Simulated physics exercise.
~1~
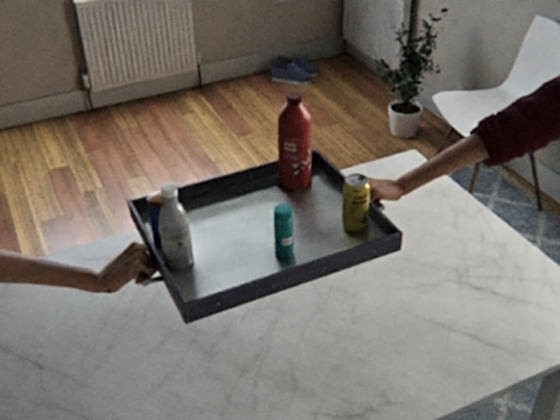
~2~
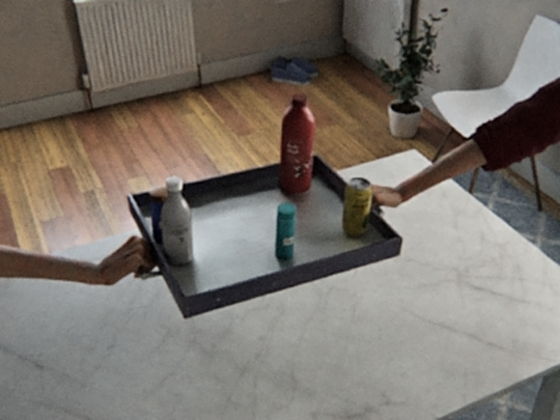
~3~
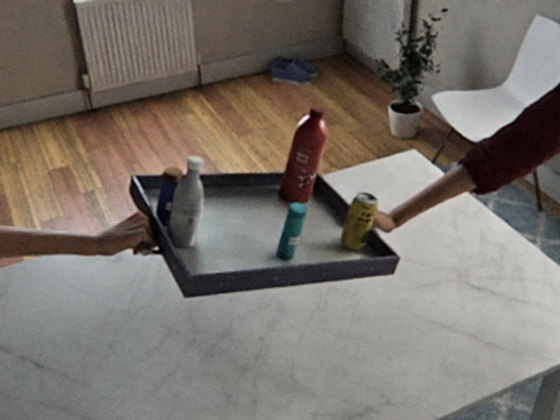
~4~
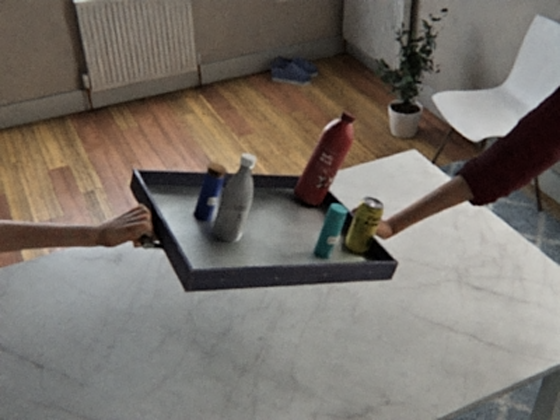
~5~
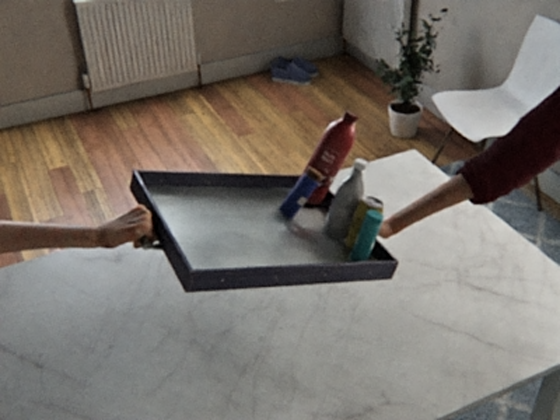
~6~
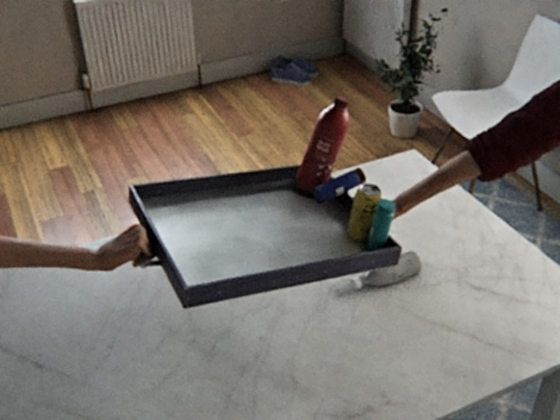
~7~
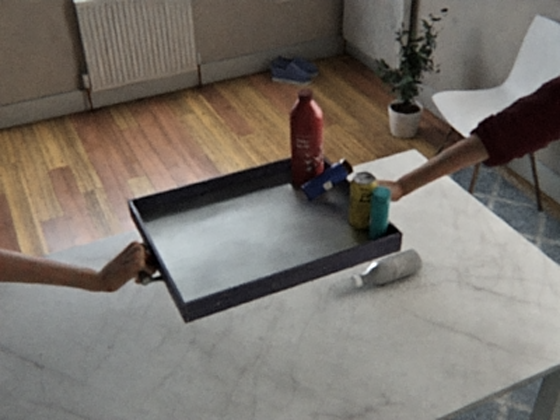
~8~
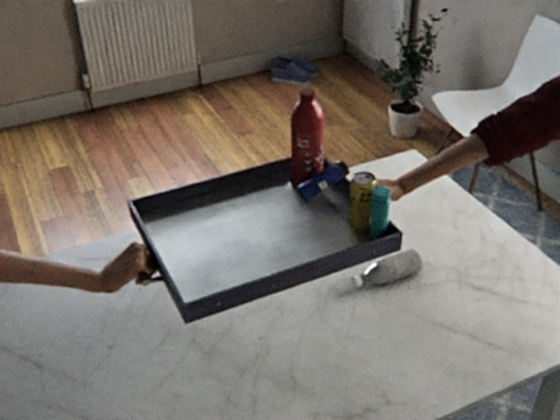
Two hands tilt a tray rightward, toppling the blue shaker and spilling the white bottle.
